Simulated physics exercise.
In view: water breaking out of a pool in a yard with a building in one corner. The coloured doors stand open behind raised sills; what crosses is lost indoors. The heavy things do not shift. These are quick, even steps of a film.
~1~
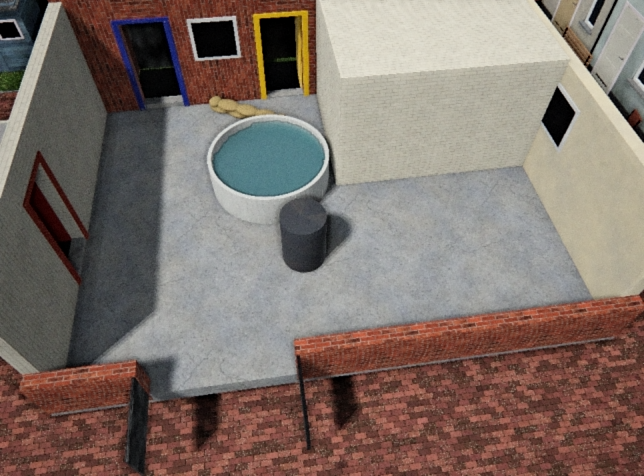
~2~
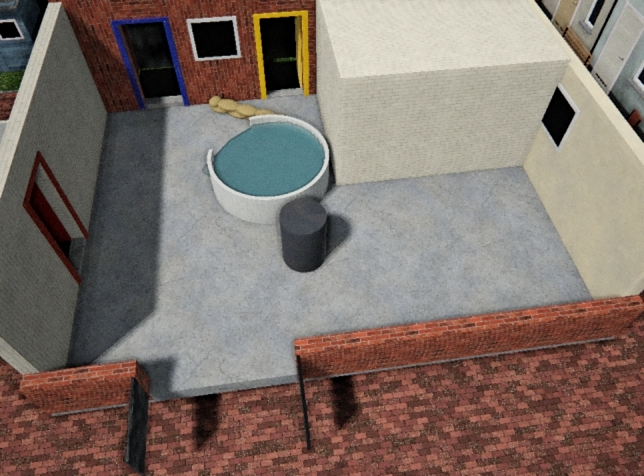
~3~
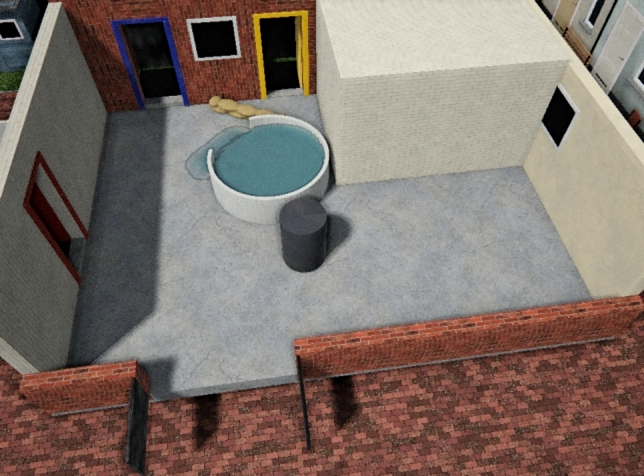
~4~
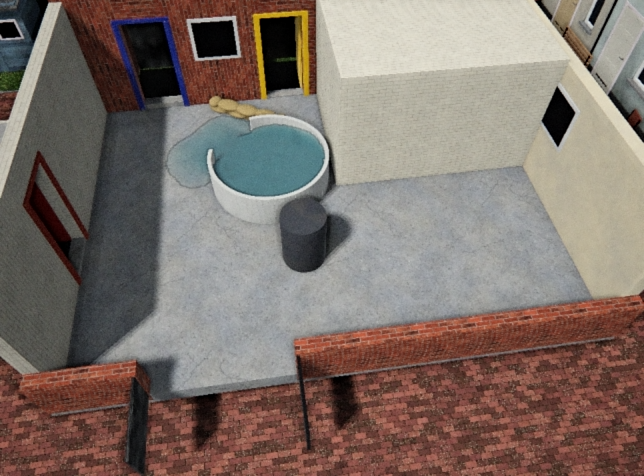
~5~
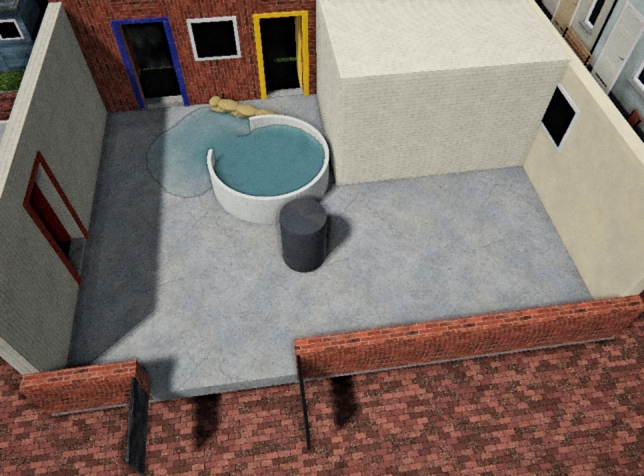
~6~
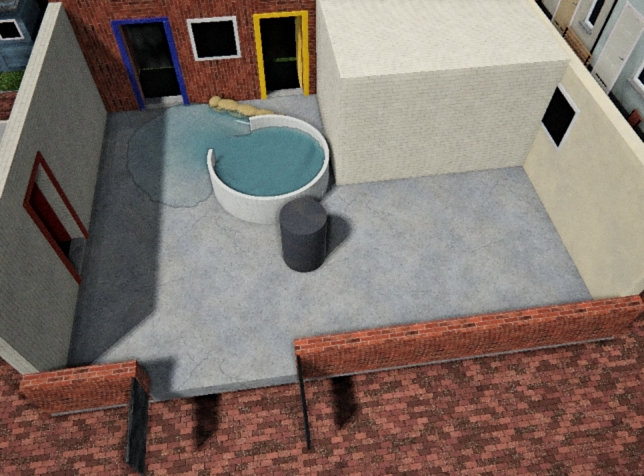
Water slips through a gap in the upper left side of a round white pool, in a grey paved yard seen from high above. A blue-framed door, a white window and a yellow-framed door line the brick back wall, with a pale block building at right and a dark cylinder before the pool. The thin sheet spreads leftward across the paving, while the camera stays still.
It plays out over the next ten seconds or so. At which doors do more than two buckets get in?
In the end: The blue door takes more than that; the red door stays under that; the yellow door stays under that.
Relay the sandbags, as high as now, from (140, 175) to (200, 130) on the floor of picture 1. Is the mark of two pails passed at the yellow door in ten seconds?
My reading: The yellow one goes over.
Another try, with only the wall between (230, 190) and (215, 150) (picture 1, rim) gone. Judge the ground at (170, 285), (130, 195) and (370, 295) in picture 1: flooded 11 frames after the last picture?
In that order: Wet, wet, not flooded.
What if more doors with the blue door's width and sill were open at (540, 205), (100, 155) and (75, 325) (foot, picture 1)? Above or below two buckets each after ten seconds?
In turn: Is under, is over, lets less in.
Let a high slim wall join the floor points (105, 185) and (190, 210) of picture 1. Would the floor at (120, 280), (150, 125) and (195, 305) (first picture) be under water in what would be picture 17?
In that order: Dry, awash, not flooded.
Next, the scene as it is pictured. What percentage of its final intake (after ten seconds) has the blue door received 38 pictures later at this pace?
Close to 100 %.
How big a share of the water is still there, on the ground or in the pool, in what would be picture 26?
I make it 94 per cent.
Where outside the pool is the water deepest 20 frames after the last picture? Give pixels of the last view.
Roughly at (108, 113).
A moment on, water covers 20 % of the floor; the blue door under two buckets in, the red door not reached, the yellow door not reached.
Next, water covers 20 % of the floor; the blue door over two buckets in, the red door not reached, the yellow door not reached.
Then, water covers 30 % of the floor; the blue door far over two buckets in, the red door wet at the sill, nothing in, the yellow door wet at the sill, nothing in.
Later, water covers 55 % of the floor; the blue door far over two buckets in, the red door wet at the sill, nothing in, the yellow door wet at the sill, nothing in.
In the end, water covers 70 % of the floor; the blue door far over two buckets in, the red door wet at the sill, nothing in, the yellow door wet at the sill, nothing in.
